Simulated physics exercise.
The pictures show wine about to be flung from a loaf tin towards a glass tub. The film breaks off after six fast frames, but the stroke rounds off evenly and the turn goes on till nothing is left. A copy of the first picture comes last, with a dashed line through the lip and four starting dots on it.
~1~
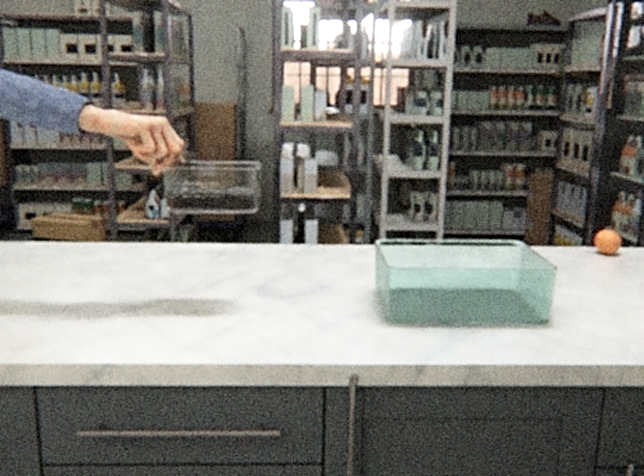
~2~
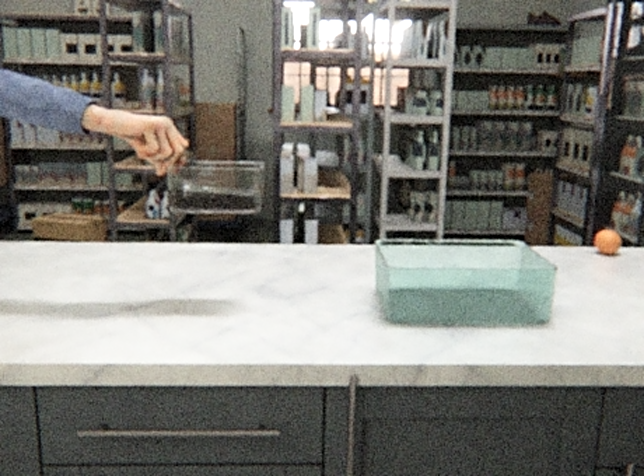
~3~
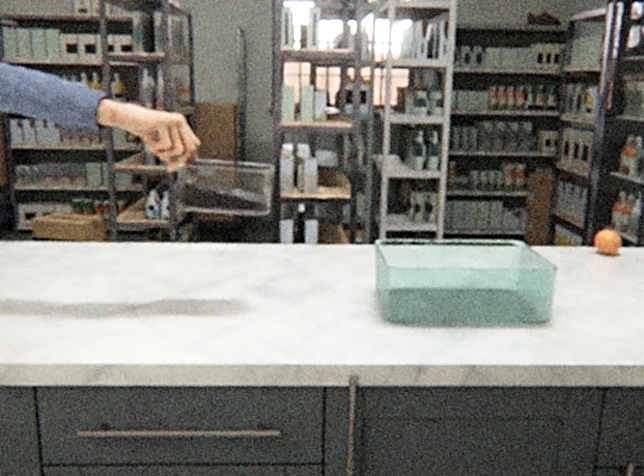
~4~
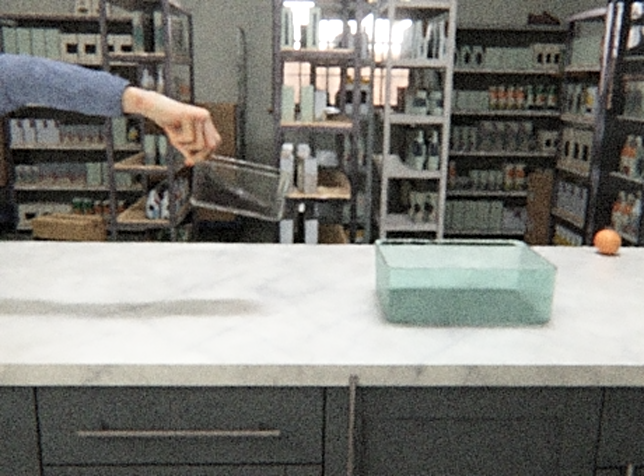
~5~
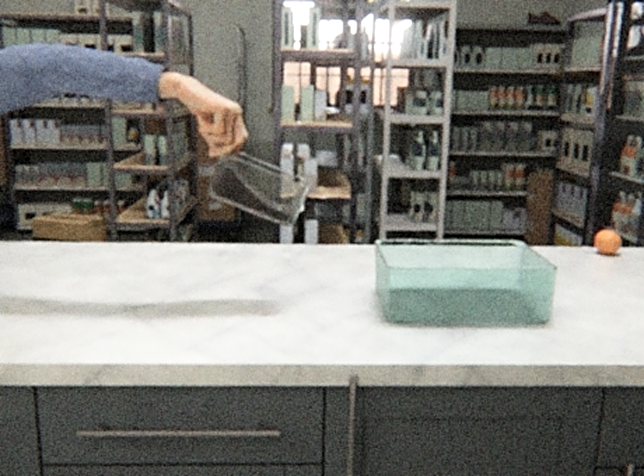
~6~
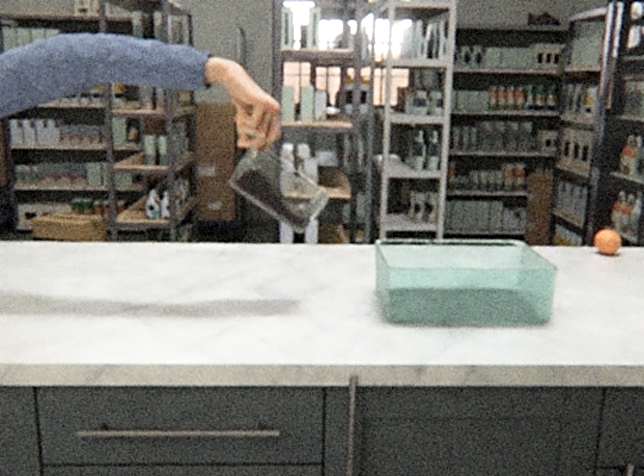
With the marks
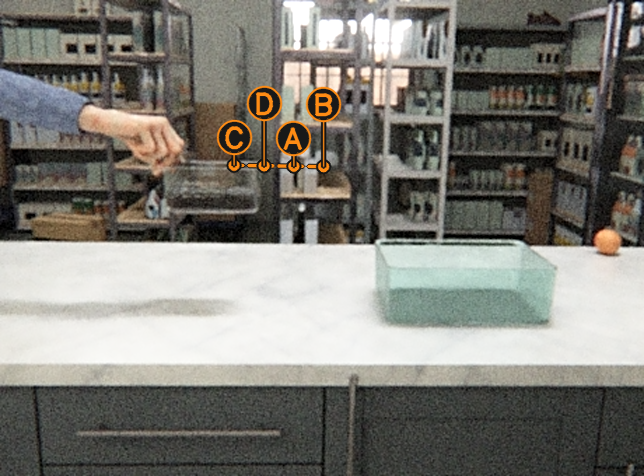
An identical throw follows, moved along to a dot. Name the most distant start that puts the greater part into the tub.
C.
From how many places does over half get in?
All four.
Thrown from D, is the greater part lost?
No.
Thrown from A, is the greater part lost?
No.
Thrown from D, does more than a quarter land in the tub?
Yes, clearly.
On the marked copy, A at (293, 166); B at (323, 166); C at (234, 165); D at (264, 165).
With A, about 94 % lands in the tub, 3 % falls short and 3 % goes beside or beyond.
With B, about 92 % lands in the tub, 1 % falls short and 6 % goes beside or beyond.
With C, about 69 % lands in the tub, 24 % falls short and 7 % goes beside or beyond.
With D, about 73 % lands in the tub, 16 % falls short and 10 % goes beside or beyond.
